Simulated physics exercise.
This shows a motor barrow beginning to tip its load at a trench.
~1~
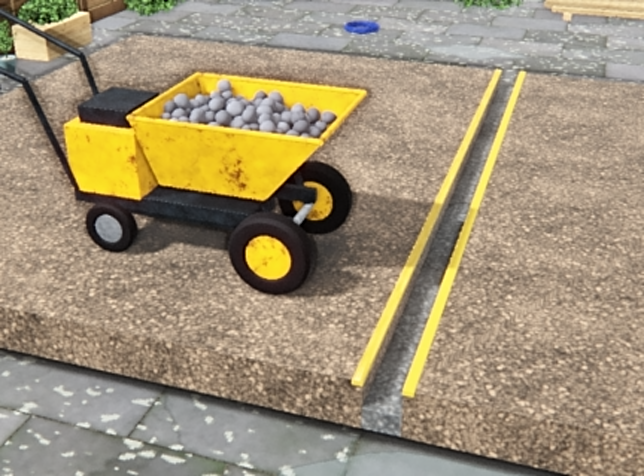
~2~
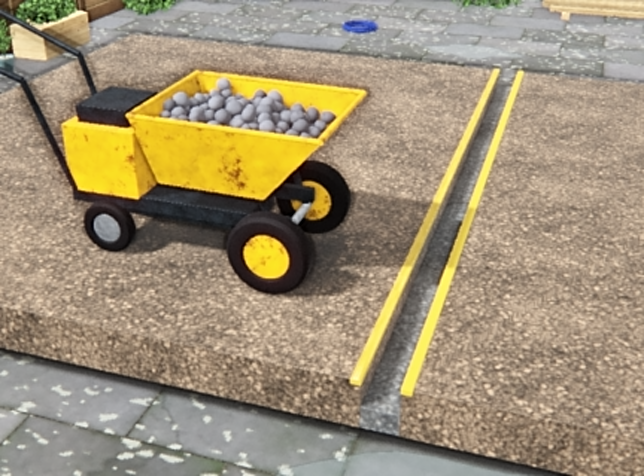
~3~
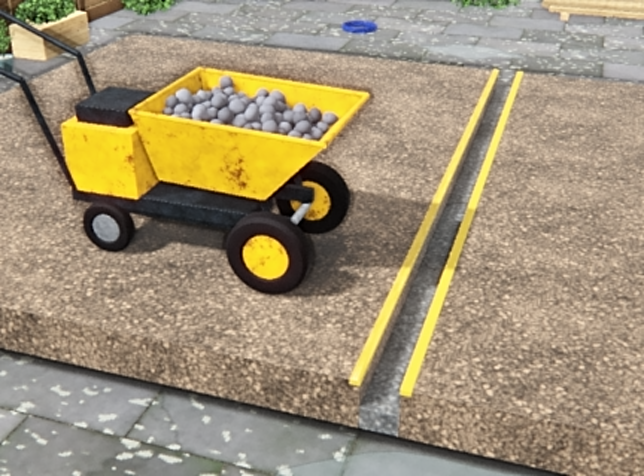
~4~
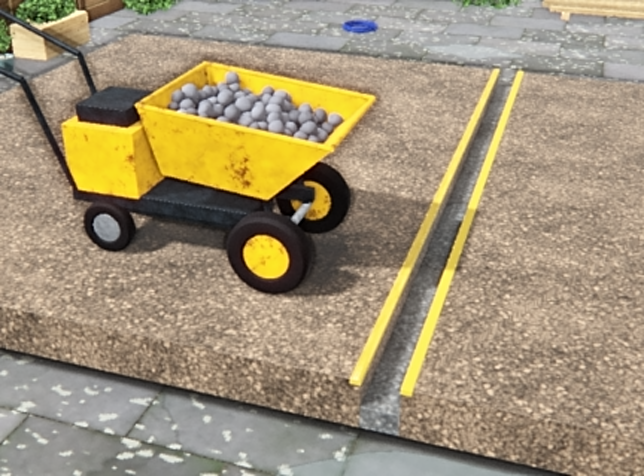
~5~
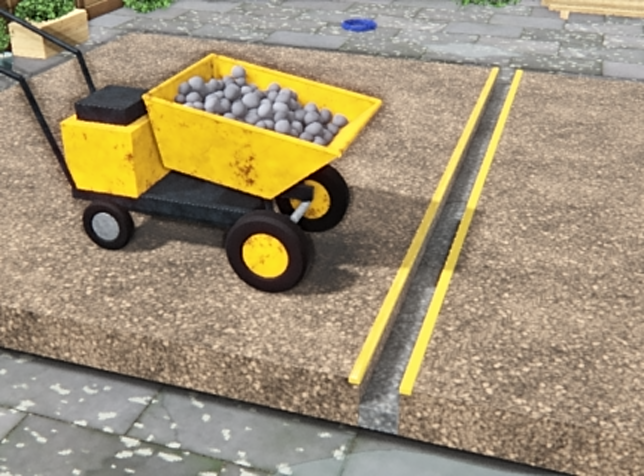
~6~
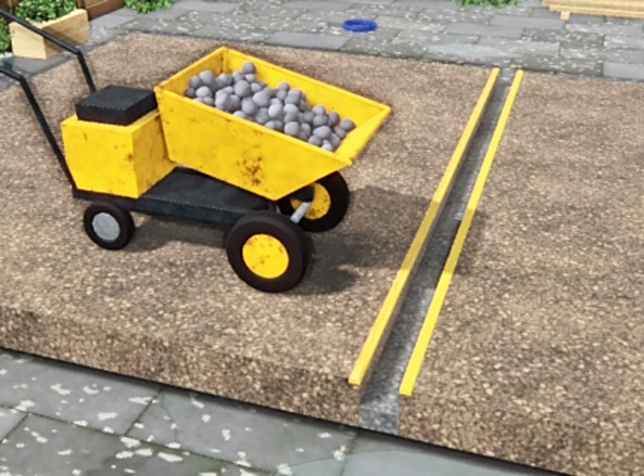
Yellow skip of a motor barrow, loaded with round grey cobbles, tilting slightly to the right beside a narrow yellow-edged trench.
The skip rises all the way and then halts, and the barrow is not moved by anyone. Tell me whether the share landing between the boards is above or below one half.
Inside: The lesser amount.
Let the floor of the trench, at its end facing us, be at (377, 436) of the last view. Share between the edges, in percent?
That would give roughly 40 percent.
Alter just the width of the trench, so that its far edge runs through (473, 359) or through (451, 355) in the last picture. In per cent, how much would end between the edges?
80 %, give or take, and then 60 %.
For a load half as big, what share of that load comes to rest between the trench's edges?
My estimate is near 50 per cent.
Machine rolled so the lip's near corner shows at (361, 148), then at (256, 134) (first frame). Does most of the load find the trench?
One: Below a half. Two: Less than half.
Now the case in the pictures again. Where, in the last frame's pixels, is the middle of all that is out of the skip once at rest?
The centre comes to rest close to (457, 280).
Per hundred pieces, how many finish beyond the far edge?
I'd say around 55 per cent of the load.
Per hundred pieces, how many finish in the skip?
Close to 15 in a hundred.
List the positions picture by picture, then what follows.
In the first frame, lip of the skip at (320, 143), level; top of the load at (226, 116), round cobbles; first edge of the trench at (375, 341); far edge at (423, 350), the trench under half as wide as the skip, and about as deep as wide.
In the second frame, lip of the skip at (320, 143), level; top of the load at (225, 115).
In the third frame, lip of the skip at (324, 146), tipped barely; top of the load at (228, 113).
In the fourth frame, lip of the skip at (331, 149), tipped barely; top of the load at (218, 112).
In the fifth frame, lip of the skip at (338, 154), tipped a little; top of the load at (224, 107).
In the sixth frame, lip of the skip at (348, 162), tipped a little; top of the load at (234, 103); first edge of the trench at (373, 340); far edge at (420, 349).
Soon after the last picture, skip tipped steeply; all in the skip.
A little later, skip tipped steeply; nearly all in the skip; a stray few in or heaped over the trench; a stray few beyond it; a stray few falling.
Later still, skip tipped right over; about a quarter in the skip; about a quarter in or heaped over the trench; about half beyond it.
At rest, skip tipped right over; about a quarter in the skip; about a third in or heaped over the trench; about half beyond it.
